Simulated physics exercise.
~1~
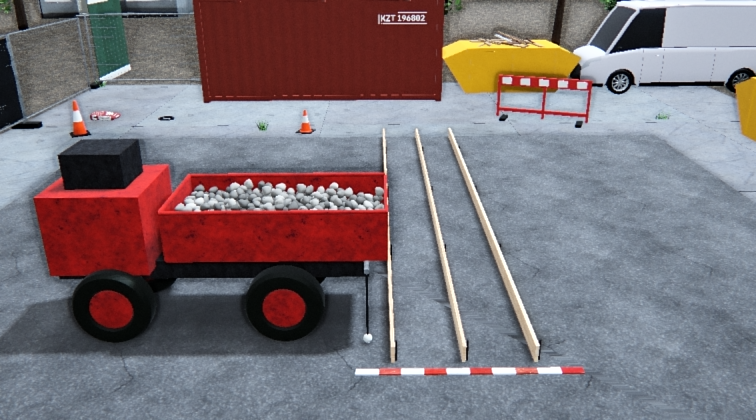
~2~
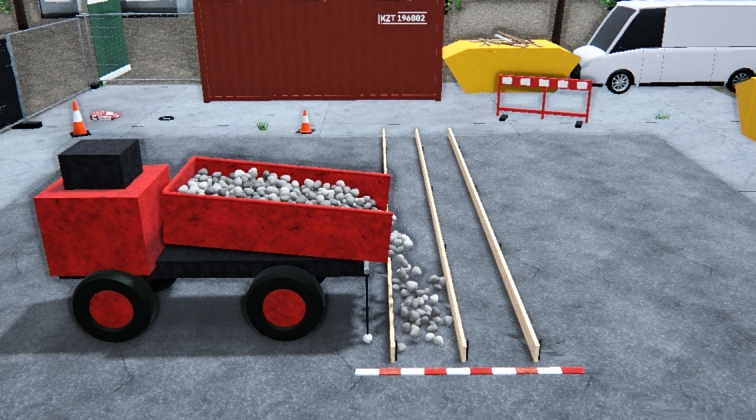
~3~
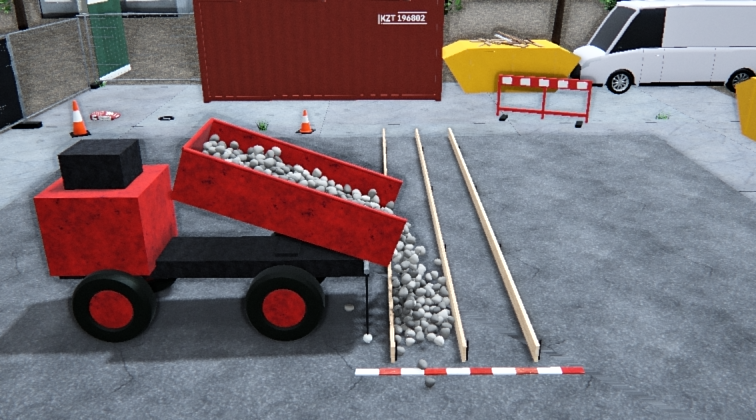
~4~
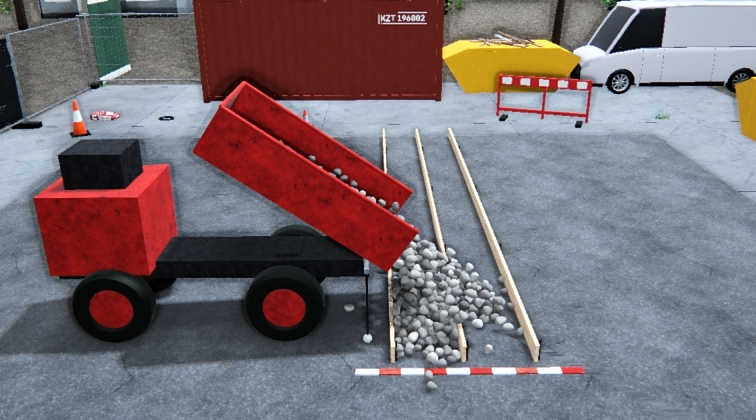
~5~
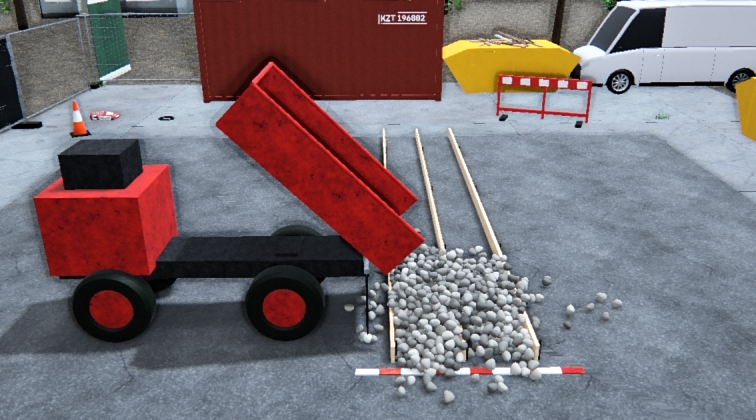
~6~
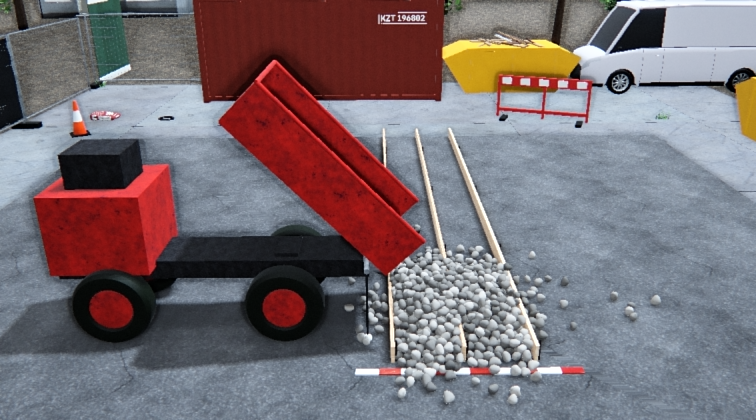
Red tipper truck raising its body and pouring round grey stones across plank-marked bays, a few scattering beyond the last board.
